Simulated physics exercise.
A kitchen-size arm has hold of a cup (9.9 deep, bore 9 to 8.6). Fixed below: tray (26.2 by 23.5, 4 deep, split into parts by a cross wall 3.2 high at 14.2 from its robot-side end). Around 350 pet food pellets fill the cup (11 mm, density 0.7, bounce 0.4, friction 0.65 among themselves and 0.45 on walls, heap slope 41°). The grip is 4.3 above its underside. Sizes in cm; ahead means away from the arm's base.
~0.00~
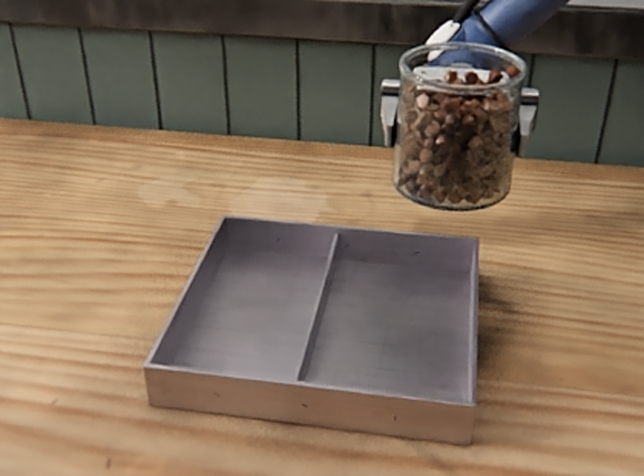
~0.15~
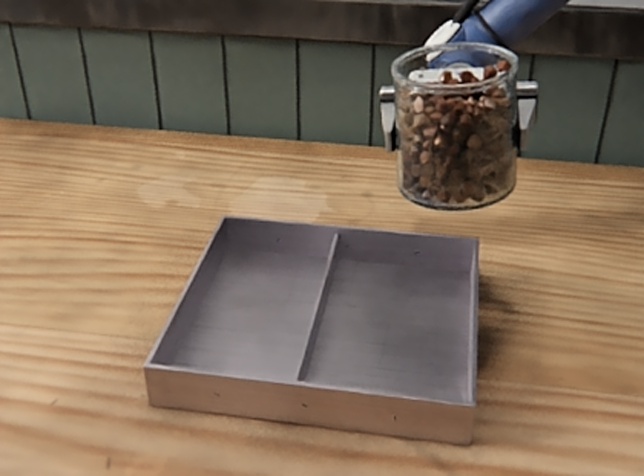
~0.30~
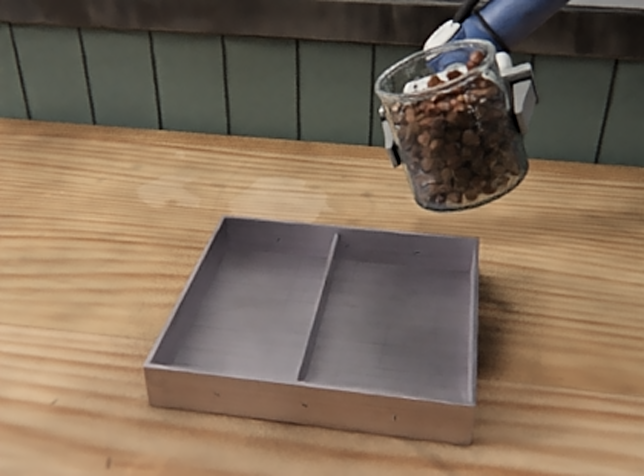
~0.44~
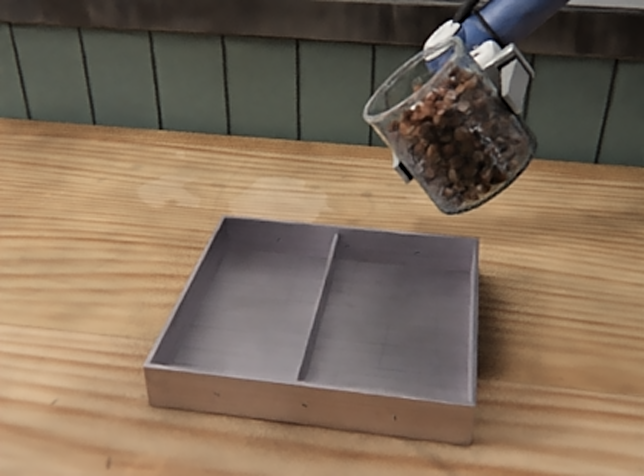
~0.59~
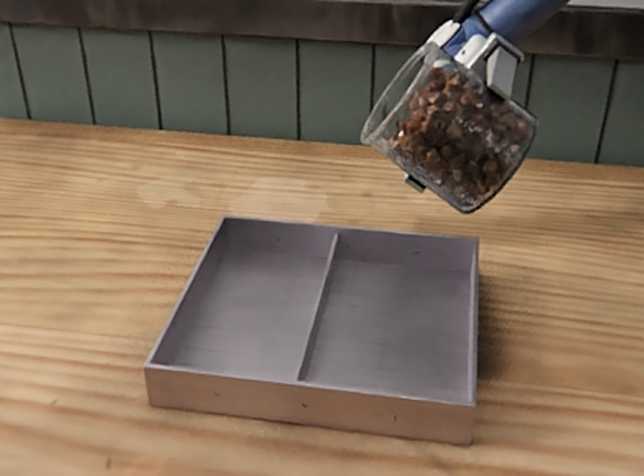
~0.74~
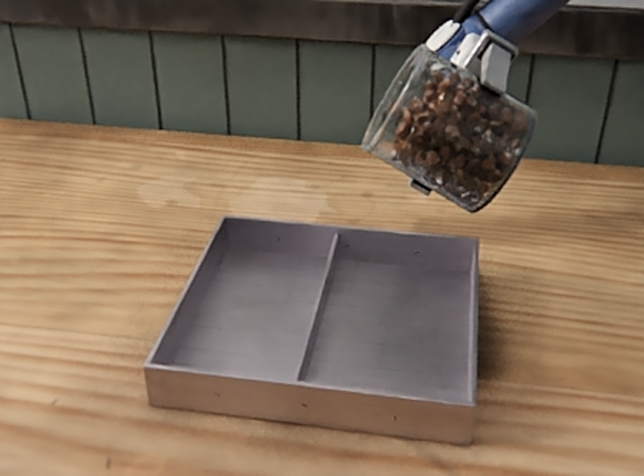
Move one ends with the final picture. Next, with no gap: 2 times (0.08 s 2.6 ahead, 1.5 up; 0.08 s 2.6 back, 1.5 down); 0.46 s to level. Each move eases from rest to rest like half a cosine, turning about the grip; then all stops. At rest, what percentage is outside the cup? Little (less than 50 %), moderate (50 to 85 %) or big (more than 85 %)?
Answer: Little; less than 50 % of the pet food pellets finish outside the cup.
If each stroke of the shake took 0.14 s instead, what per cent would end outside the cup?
In that case some 5 per cent.
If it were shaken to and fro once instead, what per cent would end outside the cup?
In that case some 25 per cent.
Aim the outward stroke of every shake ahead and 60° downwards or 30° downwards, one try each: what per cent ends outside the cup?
About 5 and 10 per cent.
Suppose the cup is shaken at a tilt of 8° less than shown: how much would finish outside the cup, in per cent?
In that case some 25 per cent.
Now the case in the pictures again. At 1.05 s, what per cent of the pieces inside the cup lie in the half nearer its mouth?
About 75 per cent.
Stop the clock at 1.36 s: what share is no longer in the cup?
Near 35 per cent so far.
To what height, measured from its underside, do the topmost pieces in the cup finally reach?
About 7.5 cm.
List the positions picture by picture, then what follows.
Cup middle at (456, 127), level; upper third of the load around (459, 107), from x 405 to 515, top at y 70; 351 in the cup, in the first frame.
Cup middle at (455, 127), tilted 6° forward; upper third of the load around (459, 106), from x 405 to 505, top at y 65, in the second frame.
Cup middle at (453, 127), tilted 21° forward; upper third of the load around (457, 107), from x 395 to 515, top at y 60, in the third frame.
Cup middle at (451, 128), tilted 41° forward; upper third of the load around (460, 109), from x 390 to 520, top at y 70, in the fourth frame.
Cup middle at (449, 130), tilted 56° forward; upper third of the load around (459, 109), from x 390 to 520, top at y 70, in the fifth frame.
Cup middle at (449, 130), tilted 62° forward; upper third of the load around (457, 110), from x 390 to 520, top at y 75; 351 in the cup, in the sixth frame.
By 1.05 s, tilted 62° forward, highest piece 25 above the table; 265 in the cup, 37 in the far-side part, 6 in the robot-side part, 43 in flight or on a rim.
By 1.36 s, tilted 16° forward, highest piece 26 above the table; 221 in the cup, 97 in the far-side part, 25 in the robot-side part, 7 on the table or floor, 1 in flight or on a rim.
By 1.72 s, level, highest piece 25 above the table; 221 in the cup, 97 in the far-side part, 26 in the robot-side part, 7 on the table or floor.
By 2.77 s, level, highest piece 25 above the table; 221 in the cup, 97 in the far-side part, 26 in the robot-side part, 7 on the table or floor.
Final count, 221 in the cup, 97 in the far-side part, 26 in the robot-side part, 7 on the table or floor. That is 37 % outside the cup.
